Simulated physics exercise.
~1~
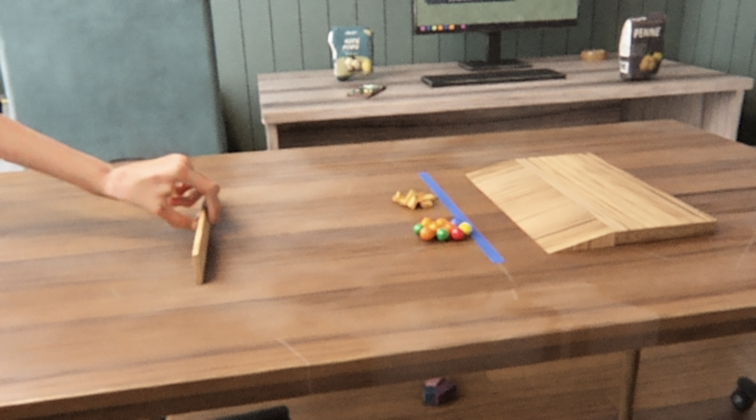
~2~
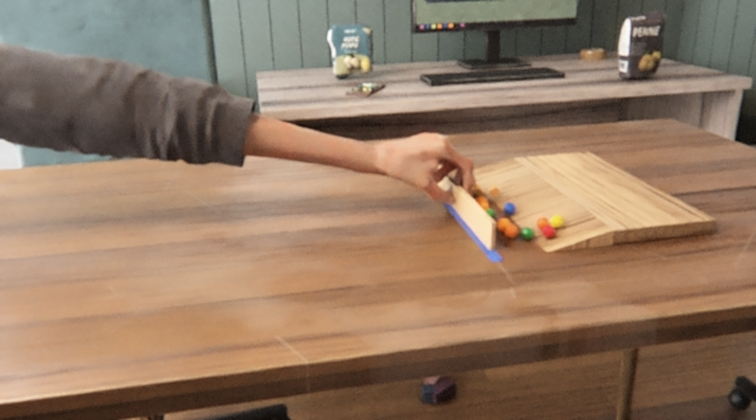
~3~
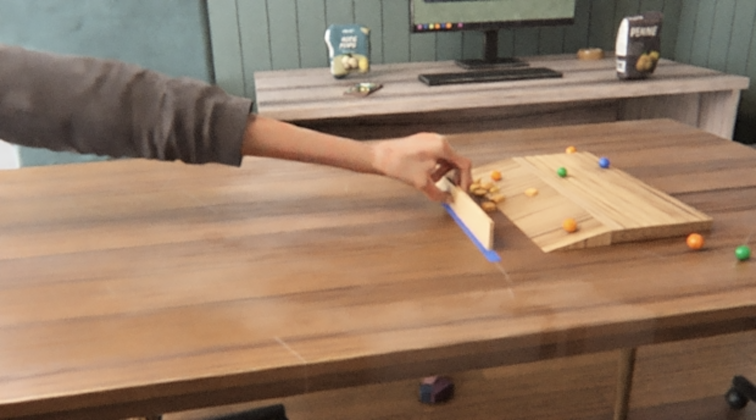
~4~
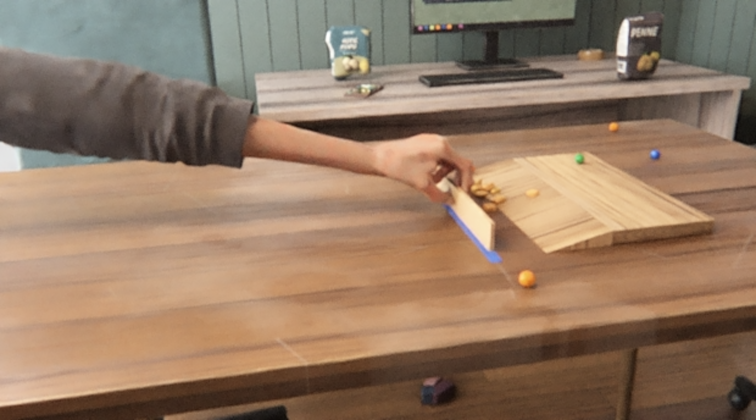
A hand sweeps a card rightward to blue tape, scattering colourful balls over a wooden ramp.
